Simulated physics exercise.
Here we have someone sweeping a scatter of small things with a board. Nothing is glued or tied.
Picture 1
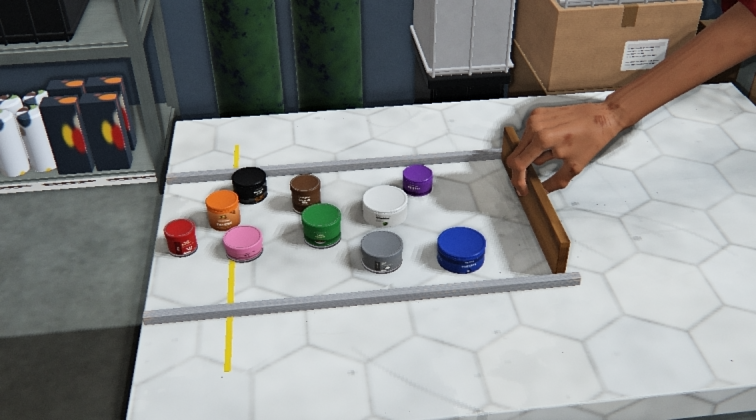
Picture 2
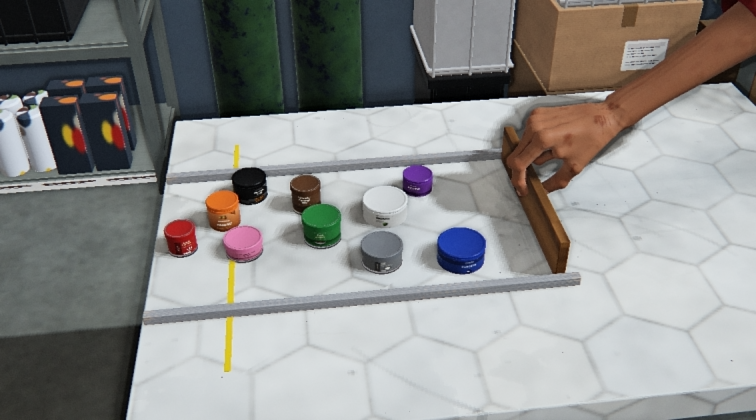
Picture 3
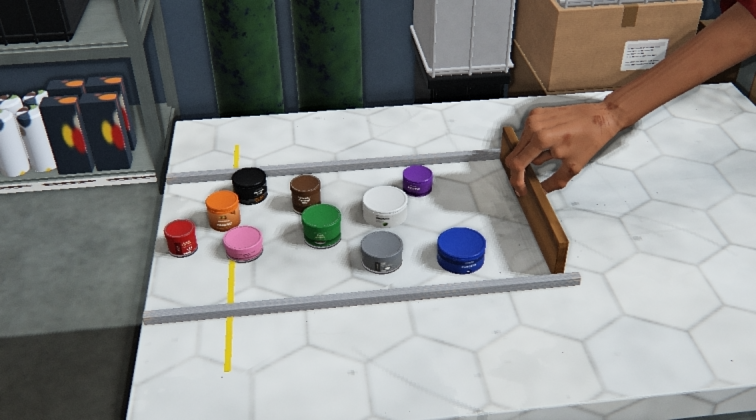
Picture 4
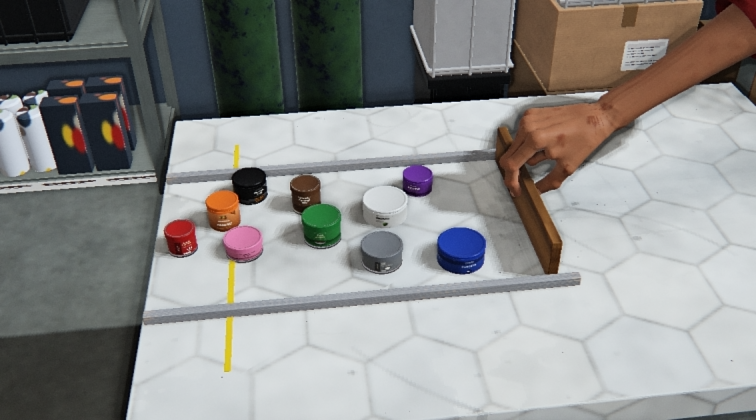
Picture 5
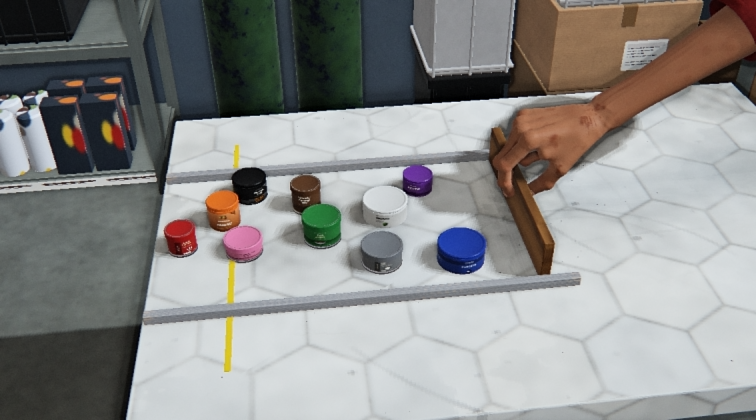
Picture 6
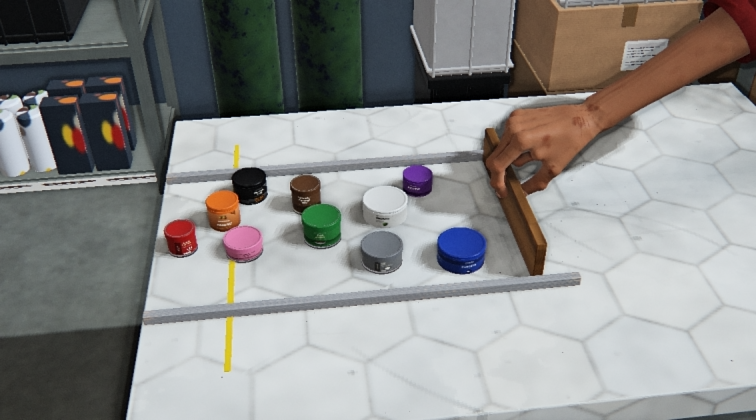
The video shows colourful lidded tubs scattered between two grey rails on a marble-patterned surface, with a yellow line at the left. A hand slides a wooden board slightly leftward from the right, while the tubs stay still.
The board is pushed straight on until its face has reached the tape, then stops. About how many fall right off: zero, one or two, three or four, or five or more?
Here the number that fall off is one or two.
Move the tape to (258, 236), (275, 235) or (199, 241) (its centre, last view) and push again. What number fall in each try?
The counts: 0, 0 and 5.
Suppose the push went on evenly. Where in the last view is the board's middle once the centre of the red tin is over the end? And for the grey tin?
At (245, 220) for the red tin; at (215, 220) for the grey tin.
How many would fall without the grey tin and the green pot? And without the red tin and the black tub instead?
0 in the first case, 0 in the second.
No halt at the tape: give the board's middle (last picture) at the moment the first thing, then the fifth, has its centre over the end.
About (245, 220), then (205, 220).
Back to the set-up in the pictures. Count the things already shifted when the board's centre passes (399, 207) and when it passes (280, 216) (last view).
By then 4, and 9.
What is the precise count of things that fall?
In all, 1 of them.
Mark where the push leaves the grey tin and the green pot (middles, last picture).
Near (170, 268) and (211, 244).
Soon after, none off yet; red tin at rest near (181, 238); orange tub at rest near (224, 211); pink pot at rest near (244, 244).
At rest, the number that fall off is one or two; fallen, red tin.
